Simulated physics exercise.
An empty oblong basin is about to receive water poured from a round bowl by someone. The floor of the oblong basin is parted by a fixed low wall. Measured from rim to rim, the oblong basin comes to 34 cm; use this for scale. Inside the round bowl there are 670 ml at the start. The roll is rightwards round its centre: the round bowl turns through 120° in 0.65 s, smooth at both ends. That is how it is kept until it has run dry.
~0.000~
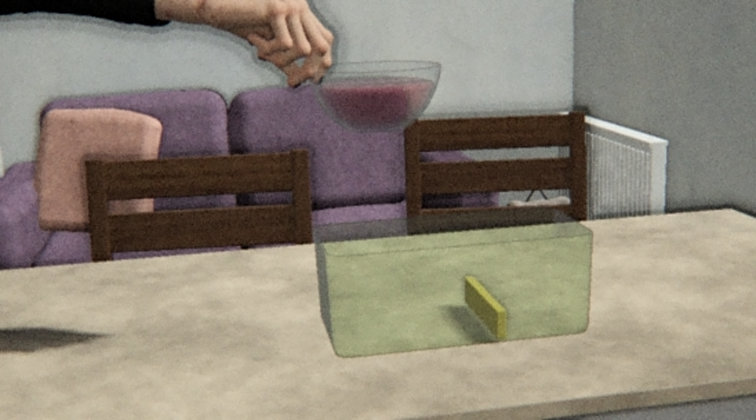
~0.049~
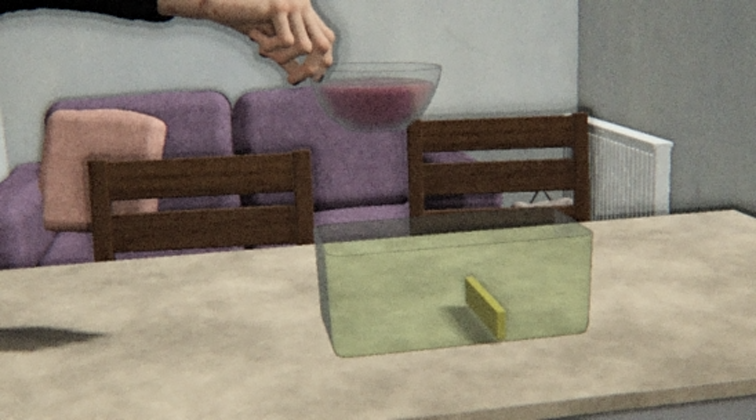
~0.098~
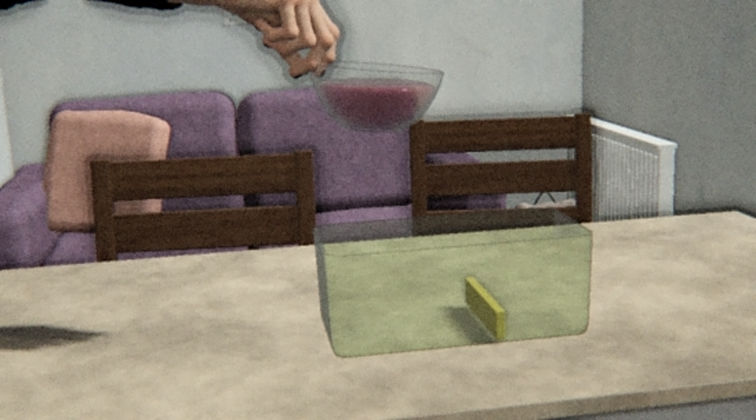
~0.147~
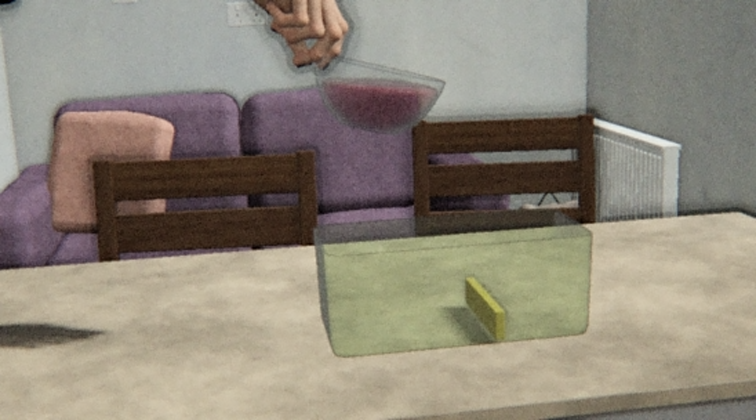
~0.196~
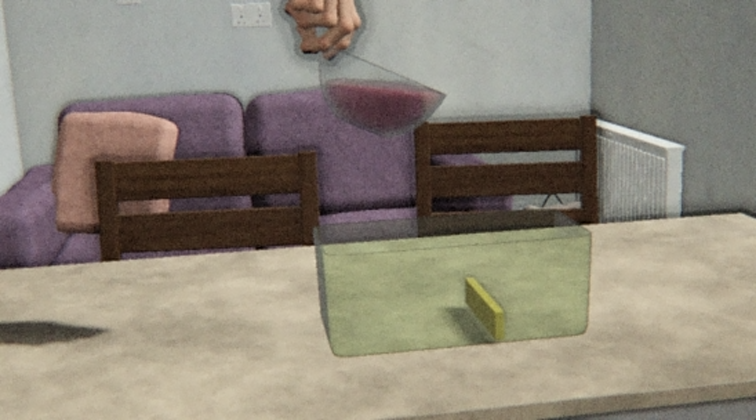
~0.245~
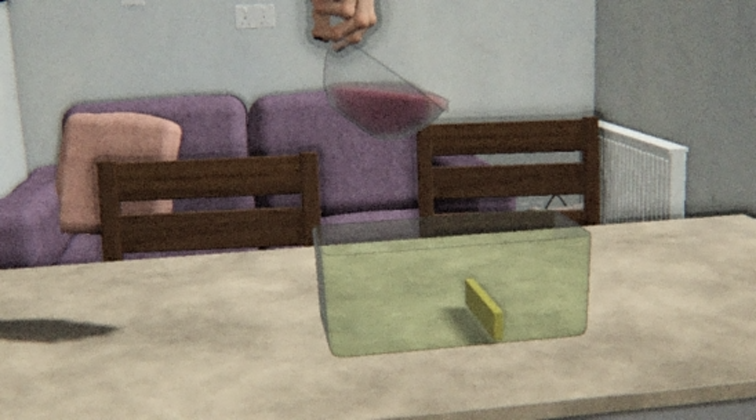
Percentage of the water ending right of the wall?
41 per cent.
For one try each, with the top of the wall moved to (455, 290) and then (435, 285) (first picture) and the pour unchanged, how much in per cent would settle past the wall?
Respectively close to 70 and 85 %.
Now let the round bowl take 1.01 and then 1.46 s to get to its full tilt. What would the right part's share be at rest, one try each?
60 and 65 %.
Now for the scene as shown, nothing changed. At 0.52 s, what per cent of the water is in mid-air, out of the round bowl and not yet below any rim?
Some 42 per cent, I reckon.
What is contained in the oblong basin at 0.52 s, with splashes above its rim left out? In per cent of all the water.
Near 54 in a hundred.
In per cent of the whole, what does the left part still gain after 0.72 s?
It comes to about 7 per cent.
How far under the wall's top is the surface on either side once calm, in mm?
Some 26 mm on the left and 22 mm on the right.
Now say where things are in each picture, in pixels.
Tilt 0°; pouring edge (438, 65); surface from (315, 87) to (432, 80); the oblong basin's rim runs from (320, 242) to (572, 221); the wall's top is at (484, 294), in the first frame.
Tilt 2°; pouring edge (439, 67); surface from (315, 86) to (432, 82), in the second frame.
Tilt 7°; pouring edge (441, 73); surface from (315, 84) to (433, 84), in the third frame.
Tilt 15°; pouring edge (443, 83); surface from (319, 81) to (437, 87), in the fourth frame.
Tilt 25°; pouring edge (443, 95); surface from (323, 82) to (441, 90), in the fifth frame.
Tilt 37°; pouring edge (440, 111); surface from (326, 87) to (432, 97); 5 per cent is over the edge, in the sixth frame.
By 0.52 s the tilt is 108° and 4 per cent is still to pour, 17 is left of the wall and 38 right of it.
By 0.72 s the tilt is 120° and 0 per cent is still to pour, 50 is left of the wall and 43 right of it.
By 0.92 s the tilt is 120° and 0 per cent is still to pour, 56 is left of the wall and 41 right of it.
By 1.15 s the tilt is 120° and 0 per cent is still to pour, 56 is left of the wall and 41 right of it.
At rest 56 per cent lies left of the wall, 41 right of it and 3 outside.
